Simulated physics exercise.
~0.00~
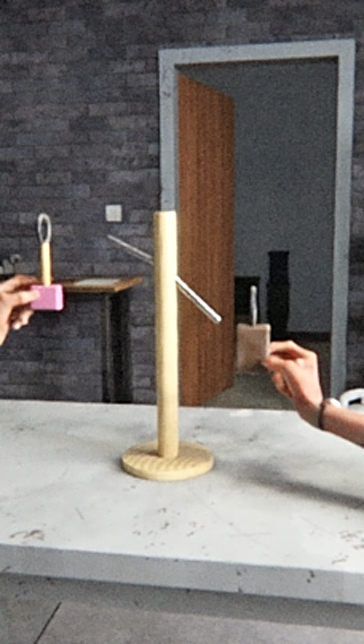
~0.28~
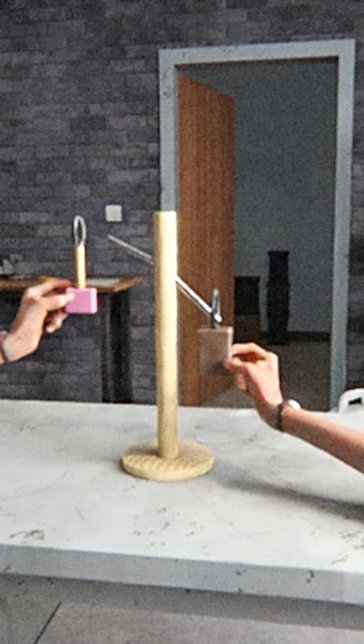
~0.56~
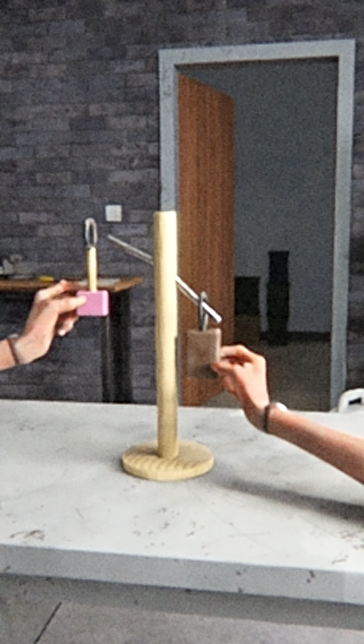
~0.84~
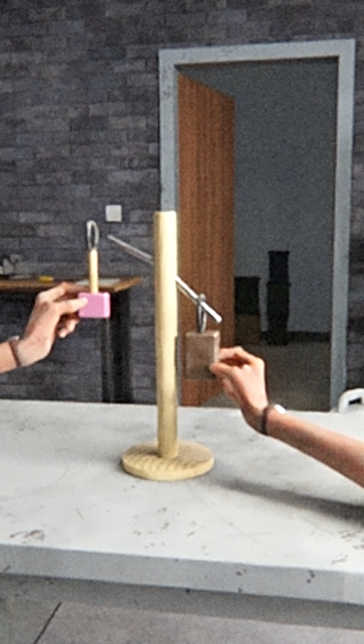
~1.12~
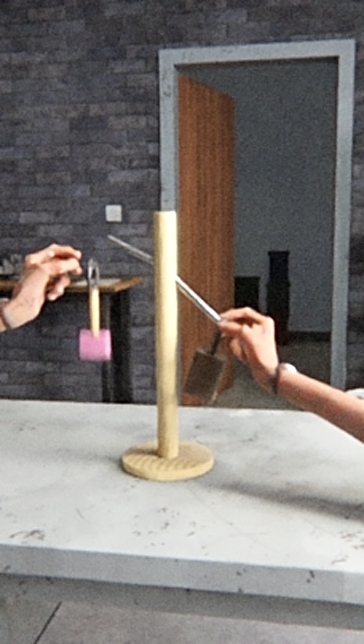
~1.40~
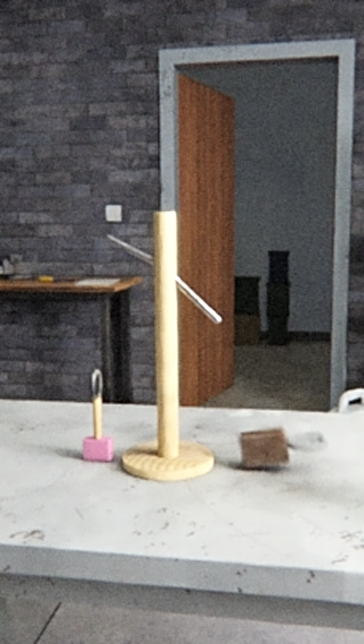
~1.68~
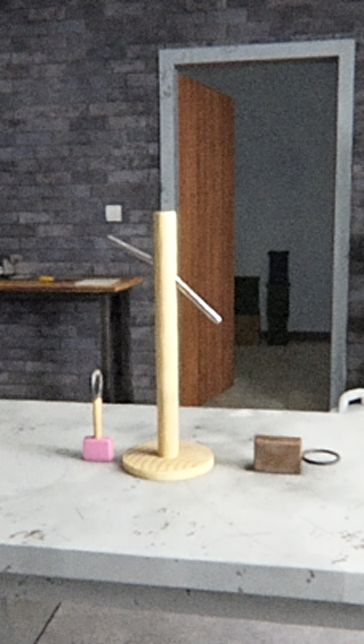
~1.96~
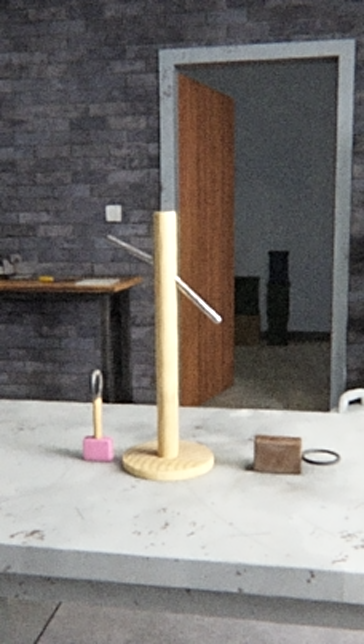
A pink brush and brown pouch are held near a peg stand, then both drop.
